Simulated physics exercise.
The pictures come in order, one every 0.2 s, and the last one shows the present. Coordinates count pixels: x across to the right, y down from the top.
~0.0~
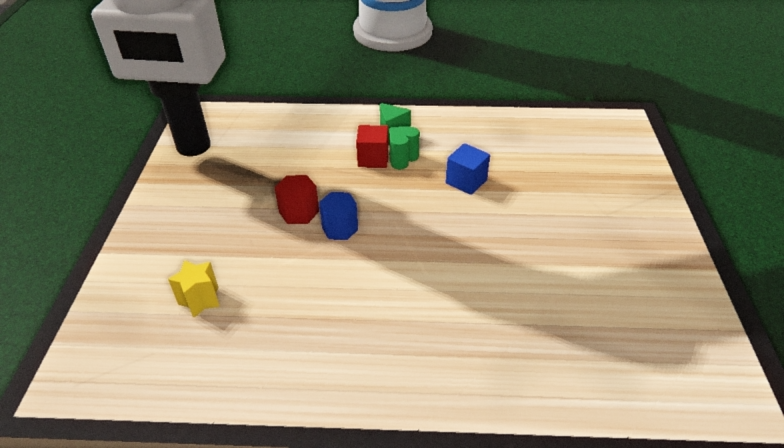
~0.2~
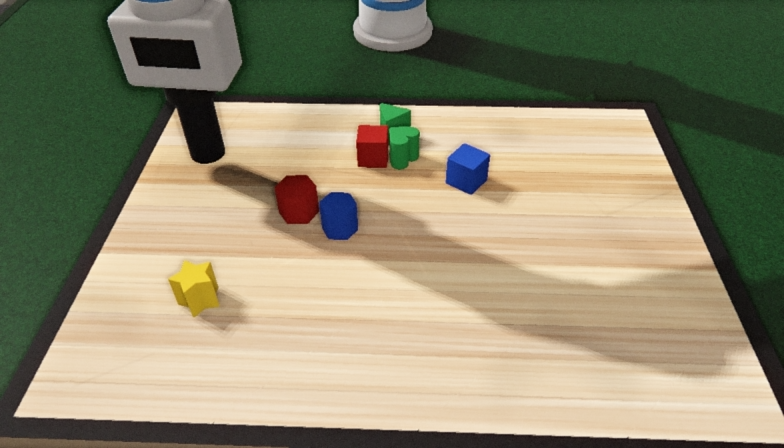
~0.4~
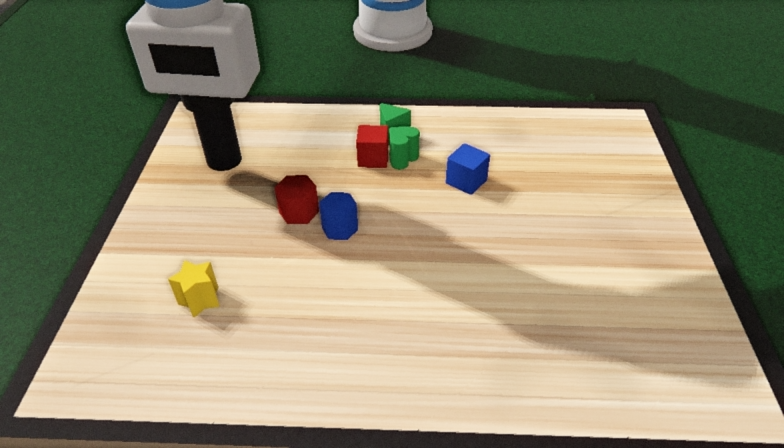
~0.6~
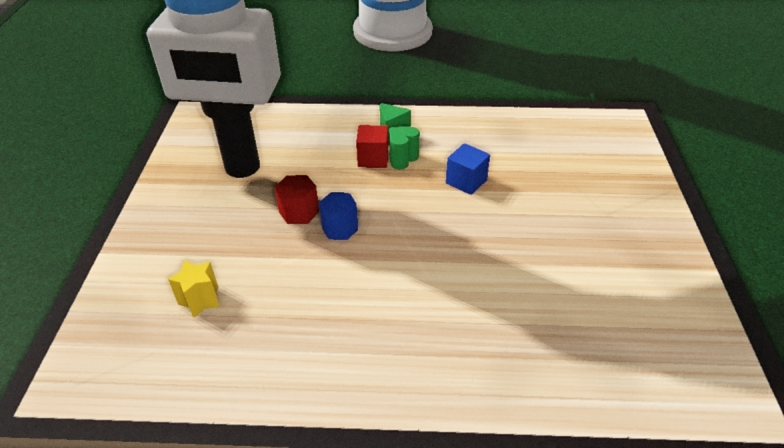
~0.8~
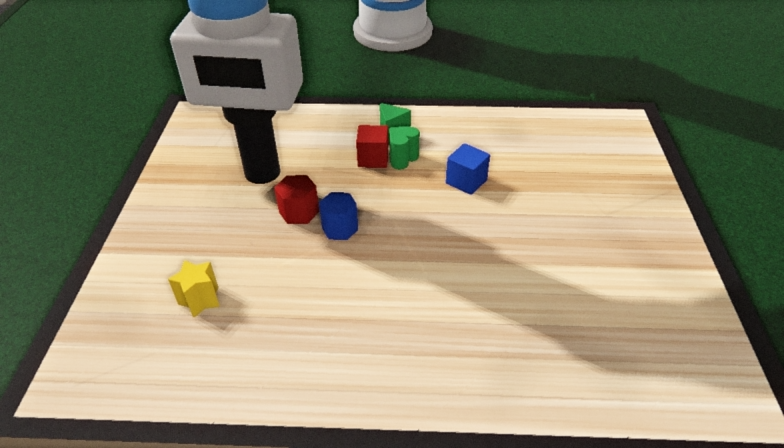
On a wooden board, a robot arm's black stick moves right and nearer toward a red block.
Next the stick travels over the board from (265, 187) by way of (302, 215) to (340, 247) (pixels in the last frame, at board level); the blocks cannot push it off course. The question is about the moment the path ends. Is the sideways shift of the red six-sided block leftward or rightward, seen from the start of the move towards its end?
Pushed right.
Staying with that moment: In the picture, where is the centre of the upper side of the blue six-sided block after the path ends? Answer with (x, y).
The centre of its top will be at (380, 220).
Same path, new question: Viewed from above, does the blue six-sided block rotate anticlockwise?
Short answer: Yes.
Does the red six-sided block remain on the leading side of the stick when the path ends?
Yes, I think so.
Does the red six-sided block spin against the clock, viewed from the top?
No - that is not the case.
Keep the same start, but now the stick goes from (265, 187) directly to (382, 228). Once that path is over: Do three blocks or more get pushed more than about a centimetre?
No, I don't think so.
On the path given first. One third of the way, stick at (288, 191); red six-sided block at (309, 198); blue six-sided block at (344, 206).
Two thirds of the way, stick at (313, 212); red six-sided block at (331, 222), turned 25° clockwise; blue six-sided block at (368, 217), turned 40° anticlockwise.
At the end, stick at (339, 233); red six-sided block at (355, 247), turned 40° clockwise; blue six-sided block at (380, 220), turned 60° anticlockwise.
